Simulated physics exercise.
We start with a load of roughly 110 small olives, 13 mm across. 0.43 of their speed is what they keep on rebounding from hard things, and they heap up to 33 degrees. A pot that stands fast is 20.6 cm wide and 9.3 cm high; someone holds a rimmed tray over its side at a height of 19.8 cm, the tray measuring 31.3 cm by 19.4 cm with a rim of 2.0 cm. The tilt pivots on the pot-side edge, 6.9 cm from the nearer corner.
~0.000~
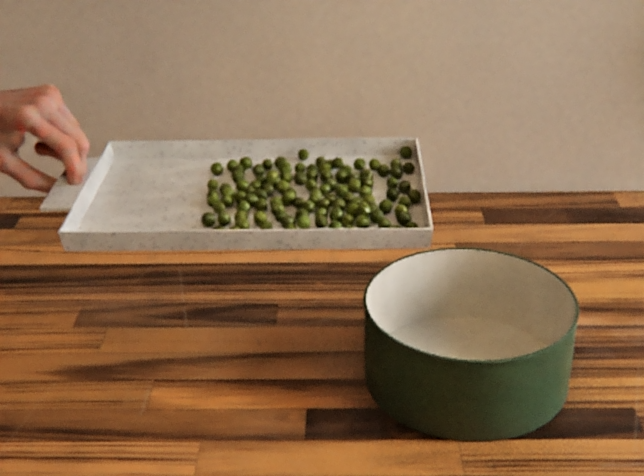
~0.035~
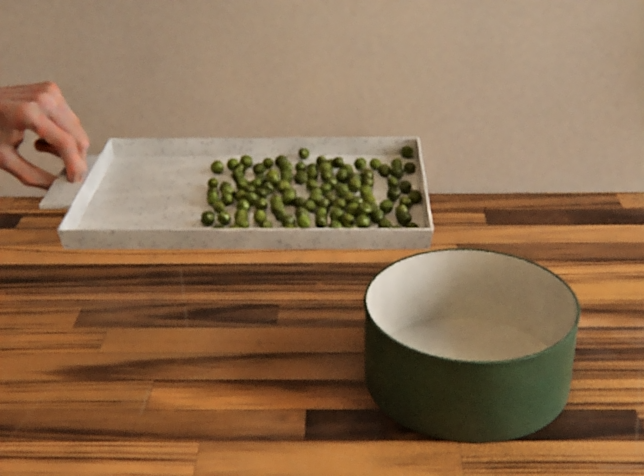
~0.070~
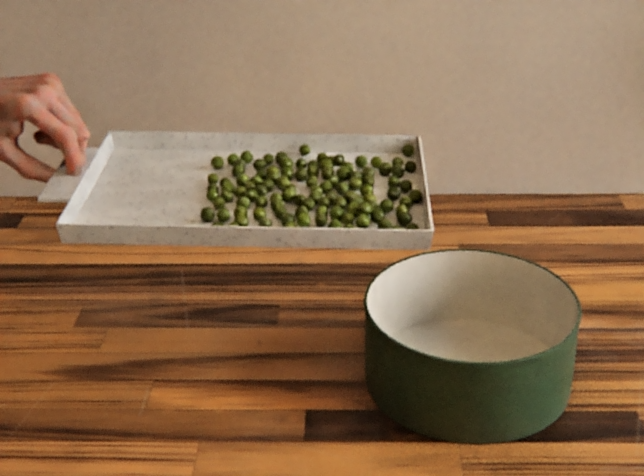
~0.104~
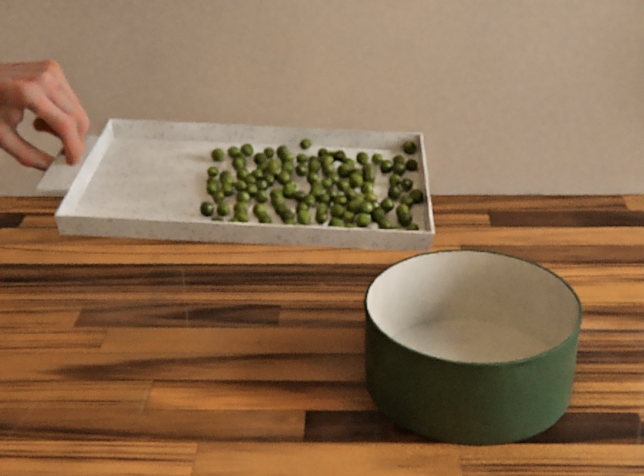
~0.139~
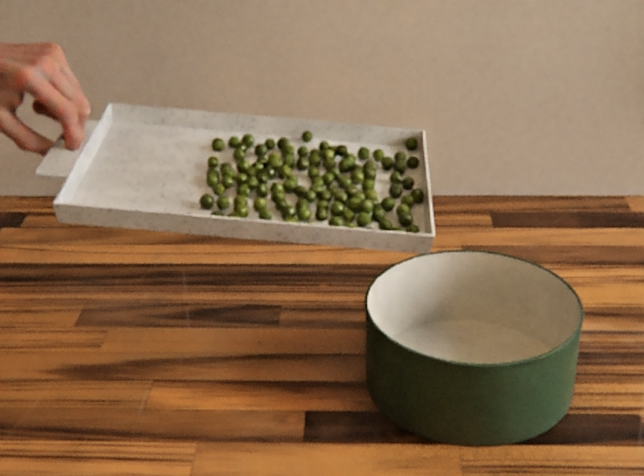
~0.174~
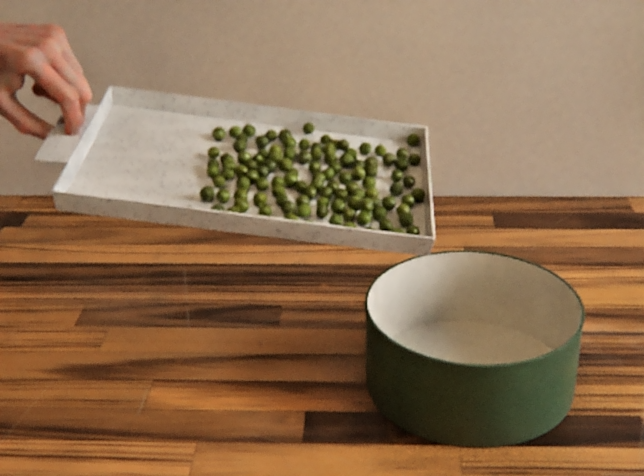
Hand raising the left end of a white rimmed tray of small green olives, tilting it beside a green pot.
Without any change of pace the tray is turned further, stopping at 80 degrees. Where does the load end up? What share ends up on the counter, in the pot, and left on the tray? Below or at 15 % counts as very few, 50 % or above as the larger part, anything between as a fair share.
Counter - very few, pot - very few, tray - the larger part.
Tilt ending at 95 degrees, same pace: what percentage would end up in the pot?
55 percent.
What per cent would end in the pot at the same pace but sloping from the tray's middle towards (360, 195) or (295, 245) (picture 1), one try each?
About 0 and 0 per cent.
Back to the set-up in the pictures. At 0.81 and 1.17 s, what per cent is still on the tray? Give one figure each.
About 100, 100.
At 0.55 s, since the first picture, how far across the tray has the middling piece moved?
Displacement on the tray: About 4 cm.
After 0.55 s, tilt 44 degrees; the tray holds 100 %, the pot 0 %.
After 0.81 s, tilt 67 degrees; the tray holds 100 %, the pot 0 %.
Then, at 1.17 s, tilt 80 degrees; the tray holds 100 %, the pot 0 %.
In the end, at 1.5 s, counter 0 %, pot 0 %, tray 100 %.
